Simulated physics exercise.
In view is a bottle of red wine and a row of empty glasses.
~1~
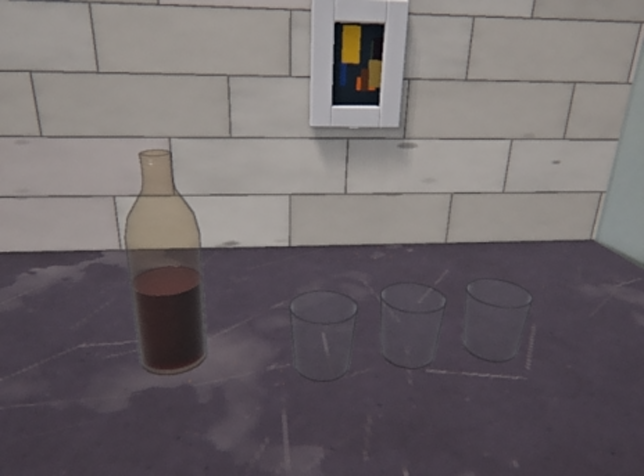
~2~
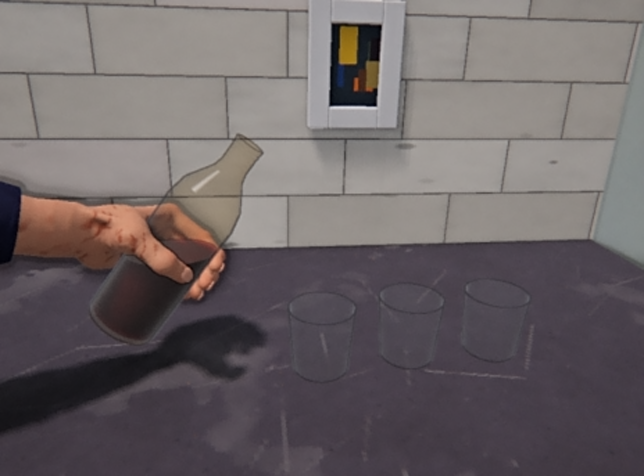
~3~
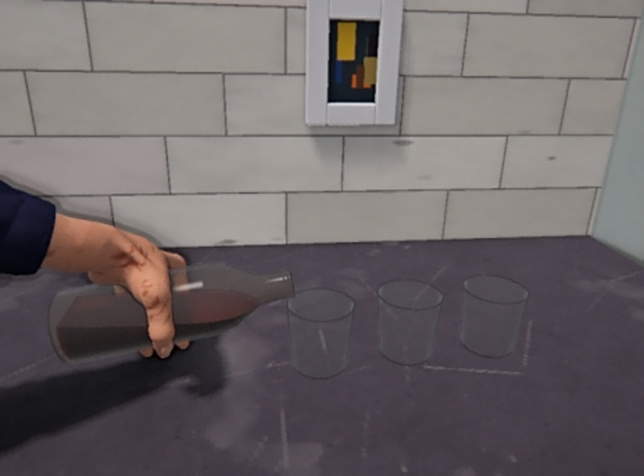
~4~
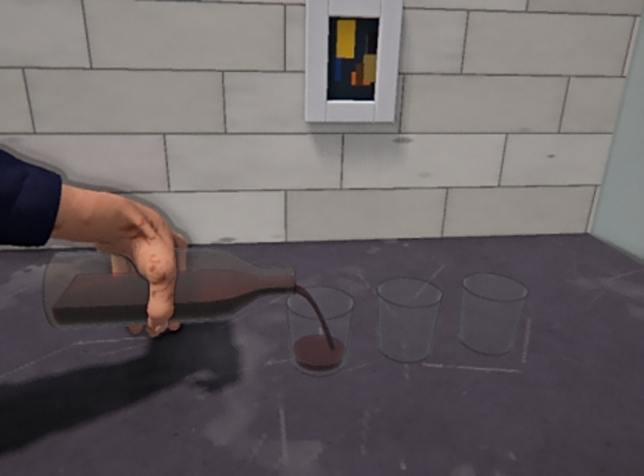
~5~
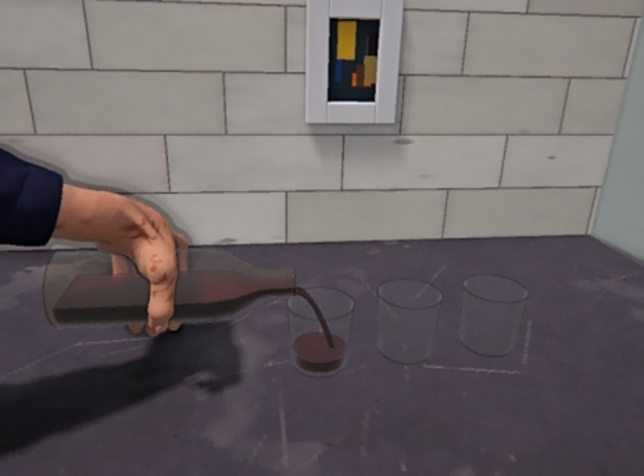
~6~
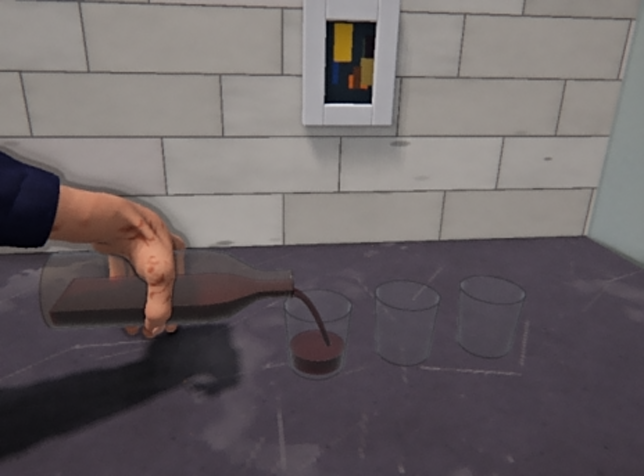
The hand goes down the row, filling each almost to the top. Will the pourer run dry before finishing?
Yes, the supply runs dry first.
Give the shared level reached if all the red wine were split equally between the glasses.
Some 60 in a hundred.
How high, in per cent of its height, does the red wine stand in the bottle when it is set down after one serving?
About 15 %.
Next, the first is about two thirds full.
After that, the first is done and the bottle has about half of its load.
Finally, the bottle is empty with one filled and the next at about three quarters of a serving.
